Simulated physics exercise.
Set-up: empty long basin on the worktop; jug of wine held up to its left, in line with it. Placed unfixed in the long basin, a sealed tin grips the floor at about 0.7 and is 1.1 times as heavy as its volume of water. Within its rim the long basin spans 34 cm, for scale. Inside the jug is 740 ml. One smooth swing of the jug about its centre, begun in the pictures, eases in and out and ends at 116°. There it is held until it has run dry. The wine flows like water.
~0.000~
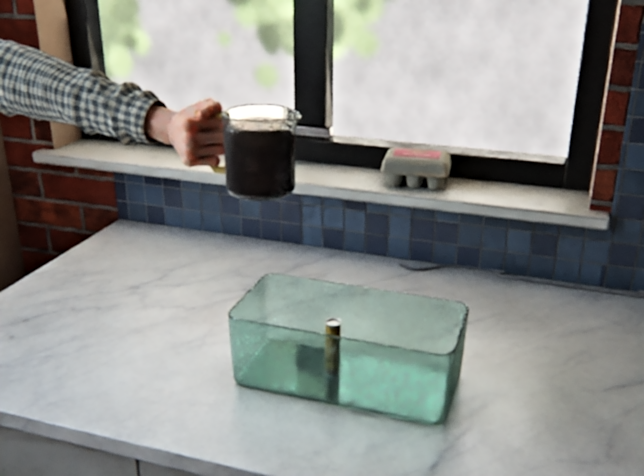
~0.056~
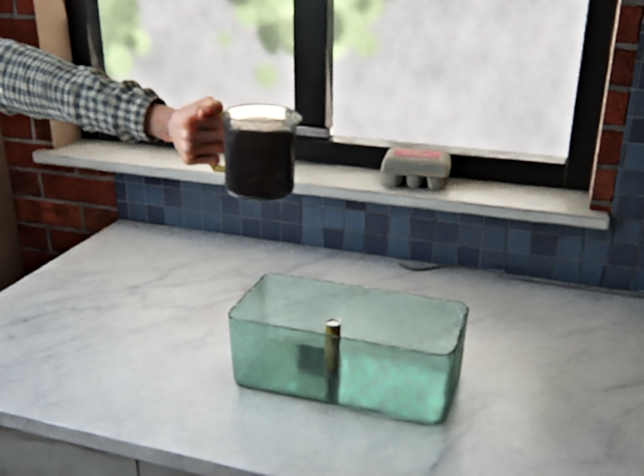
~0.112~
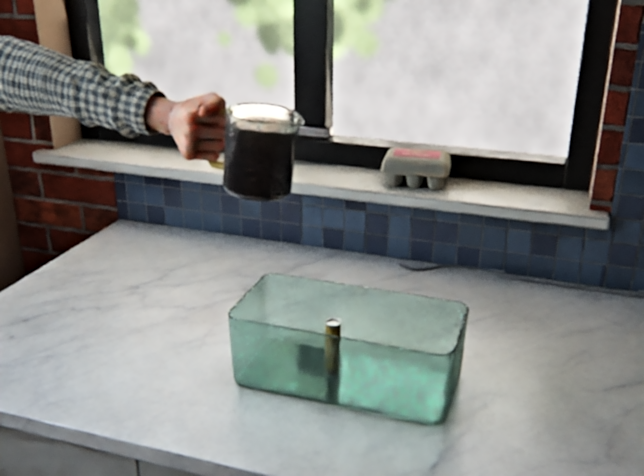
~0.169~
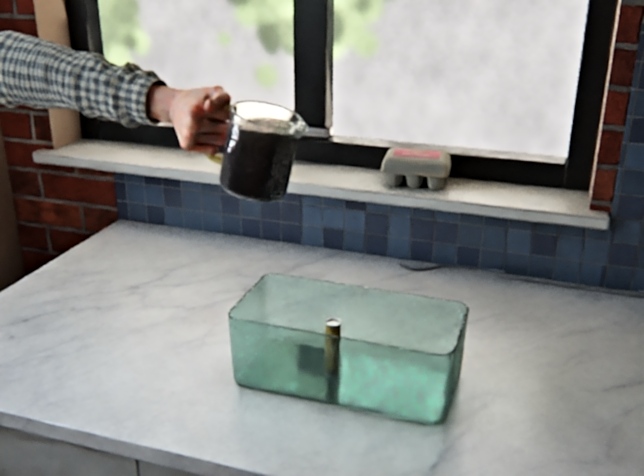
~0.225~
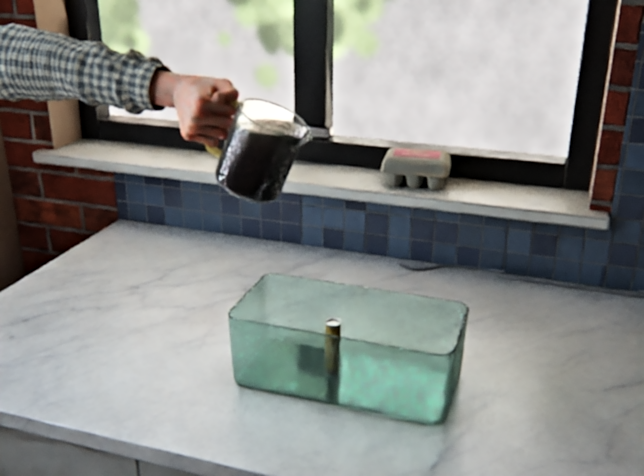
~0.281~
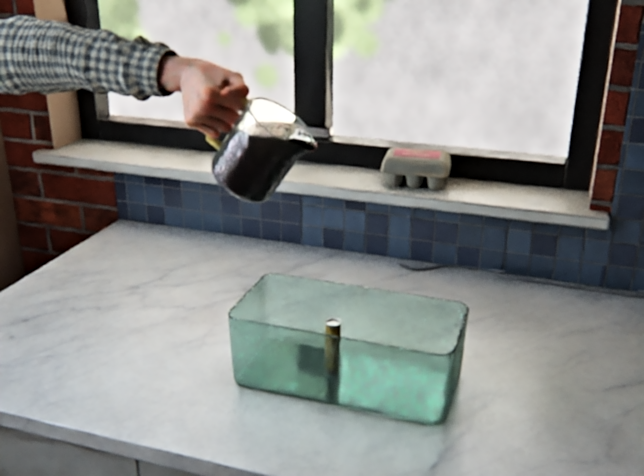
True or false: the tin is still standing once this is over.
True.
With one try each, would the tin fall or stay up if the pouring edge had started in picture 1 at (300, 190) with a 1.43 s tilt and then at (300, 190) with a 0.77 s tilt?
Try 1: Tipped over; try 2: Tipped over.
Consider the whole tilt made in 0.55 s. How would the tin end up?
In that case the tin stays vertical.
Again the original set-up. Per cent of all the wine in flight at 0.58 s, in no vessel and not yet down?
Roughly 36 percent.
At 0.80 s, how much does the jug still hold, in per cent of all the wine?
9 in a hundred, give or take.
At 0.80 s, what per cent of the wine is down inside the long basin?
Some 66 per cent.
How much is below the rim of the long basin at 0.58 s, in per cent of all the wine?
At that time the basin holds about 10 per cent of the liquid.
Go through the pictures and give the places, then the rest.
Tilt 0°; pouring edge (300, 117); surface from (230, 122) to (293, 127); the long basin's rim runs from (247, 294) to (461, 330); the tin's top is at (333, 324), in the first picture.
Tilt 2°; pouring edge (301, 118); surface from (231, 121) to (294, 128), in the second picture.
Tilt 6°; pouring edge (303, 122); surface from (232, 120) to (295, 128), in the third picture.
Tilt 13°; pouring edge (307, 129); surface from (234, 123) to (299, 131), in the fourth picture.
Tilt 23°; pouring edge (311, 138); surface from (233, 135) to (307, 133), in the fifth picture.
Tilt 34°; pouring edge (313, 149); surface from (229, 140) to (307, 140); 1 per cent is over the edge, in the sixth picture.
By 0.58 s the tilt is 99° and 54 per cent is still to pour; the tin stands where it began.
By 0.80 s the tilt is 116° and 9 per cent is still to pour; the tin stands where it began.
By 1.02 s the tilt is 116° and 0 per cent is still to pour; the tin stands where it began.
By 1.27 s the tilt is 116° and 0 per cent is still to pour; the tin stands where it began.
At rest the tin stands where it began.
